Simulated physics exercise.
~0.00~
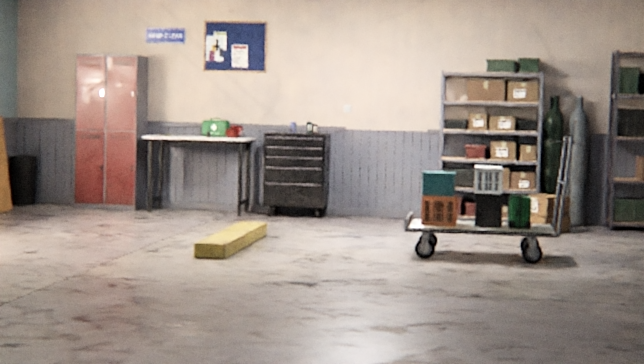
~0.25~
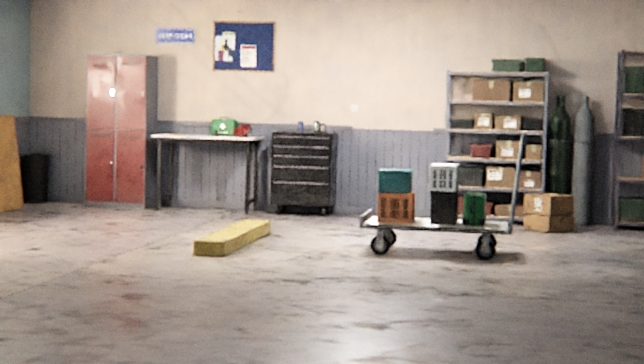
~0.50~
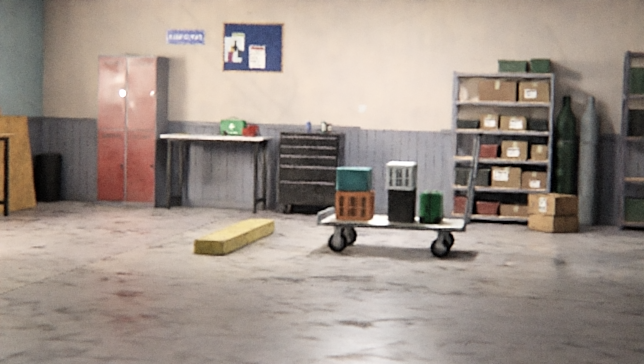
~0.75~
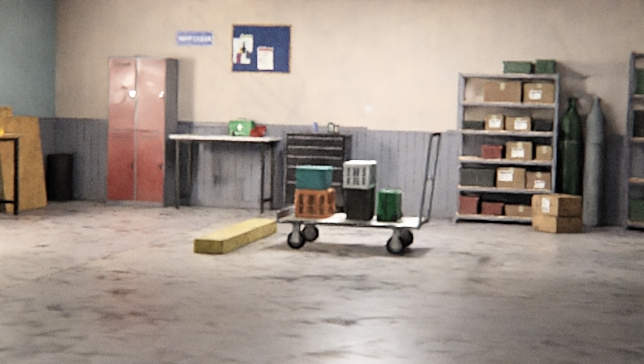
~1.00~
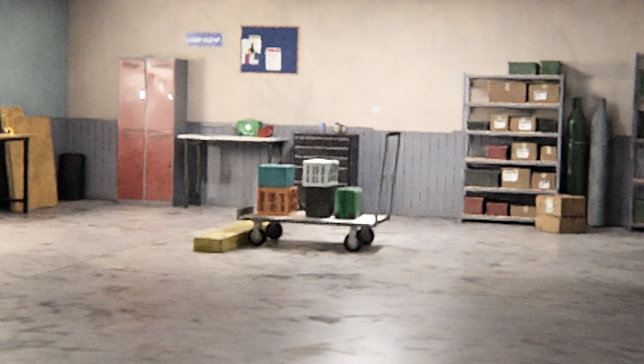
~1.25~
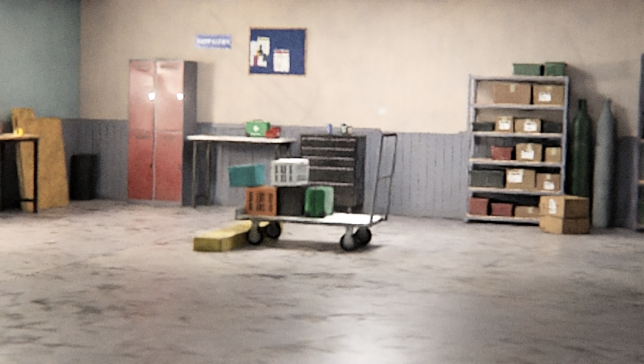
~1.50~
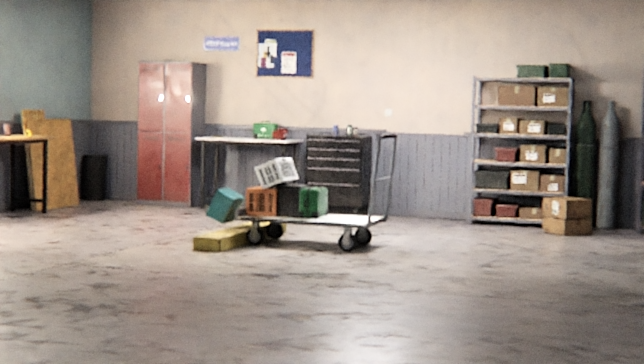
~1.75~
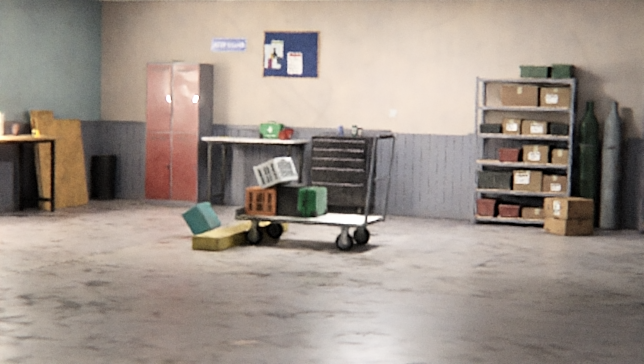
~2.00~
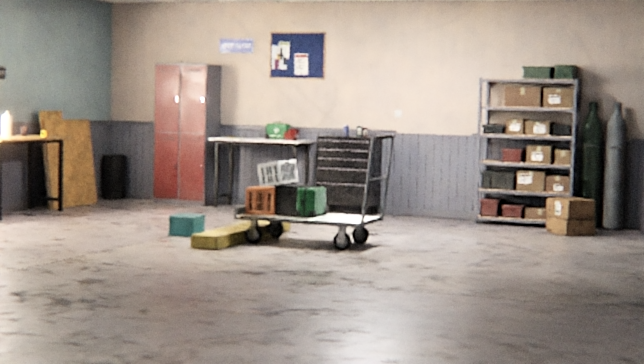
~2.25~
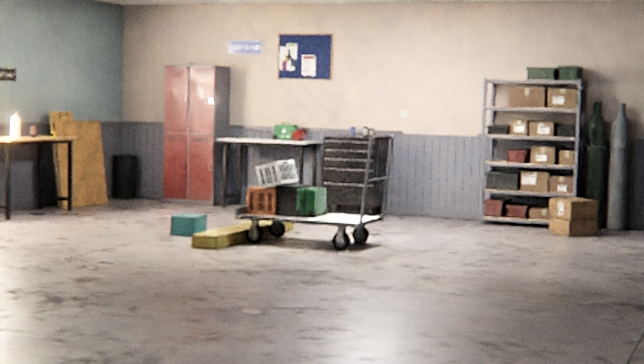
At the start, a flat trolley stacked with a teal tote, a white crate, an orange crate, a black tote and a green case rolls left across a workshop floor toward a yellow kerb. Lockers, a workbench and shelves line the wall behind it. The trolley reaches the kerb and stops, and the top two items slide forward. The teal tote tips off the front, tumbles over the kerb and lands upside down on the floor beyond. The white crate tilts but stays aboard, resting at a slant above the orange crate, black tote and green case.
